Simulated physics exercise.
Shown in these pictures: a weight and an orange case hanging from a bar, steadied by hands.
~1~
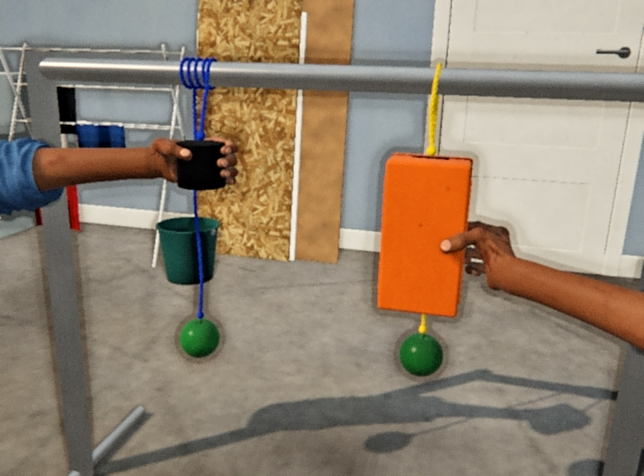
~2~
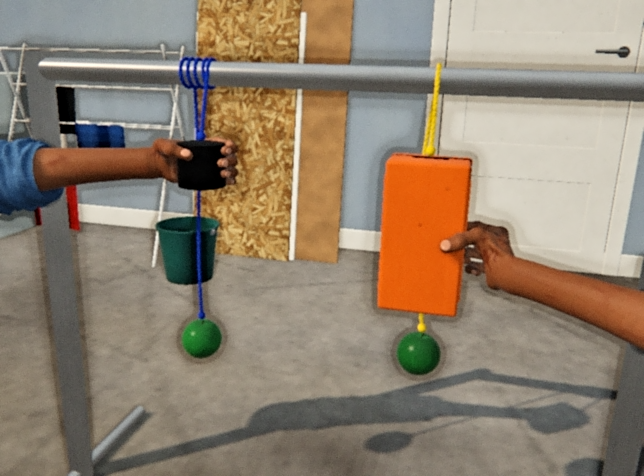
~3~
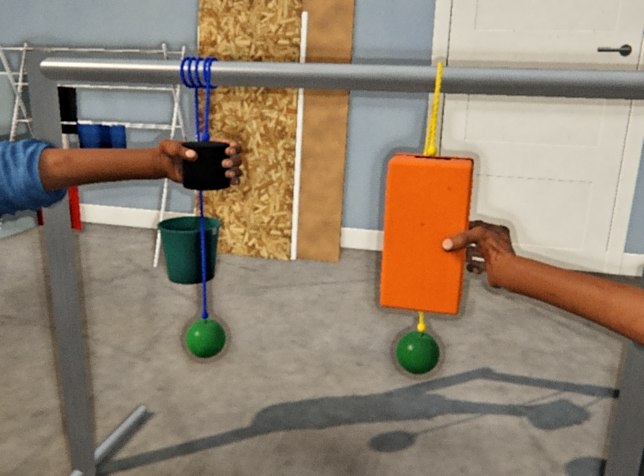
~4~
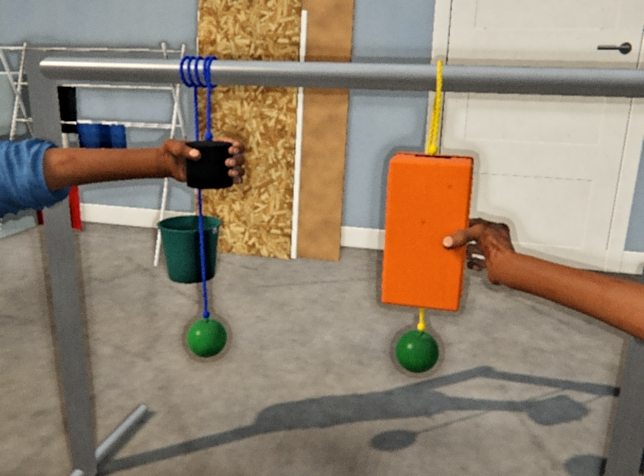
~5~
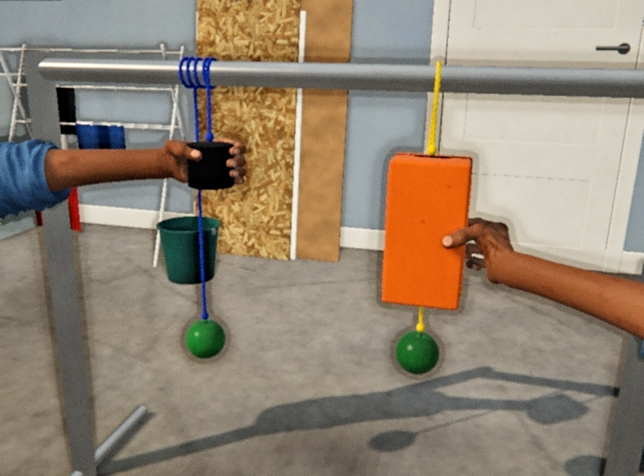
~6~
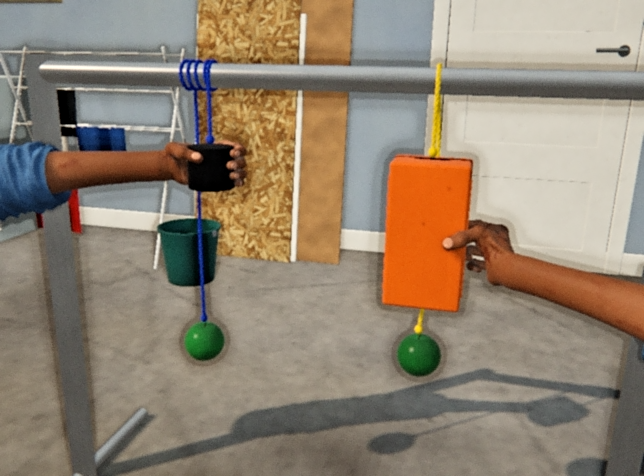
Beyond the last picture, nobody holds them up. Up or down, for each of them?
Weight up, orange case down.
Then, 0.54 s later than the last view, weight in the air near (211, 155); orange case on the floor.
Then, 0.90 s later than the last view, weight in the air near (211, 162); orange case on the floor.
Finally, weight in the air near (211, 162); orange case on the floor. The weight keeps its height and the orange case runs down to the floor.
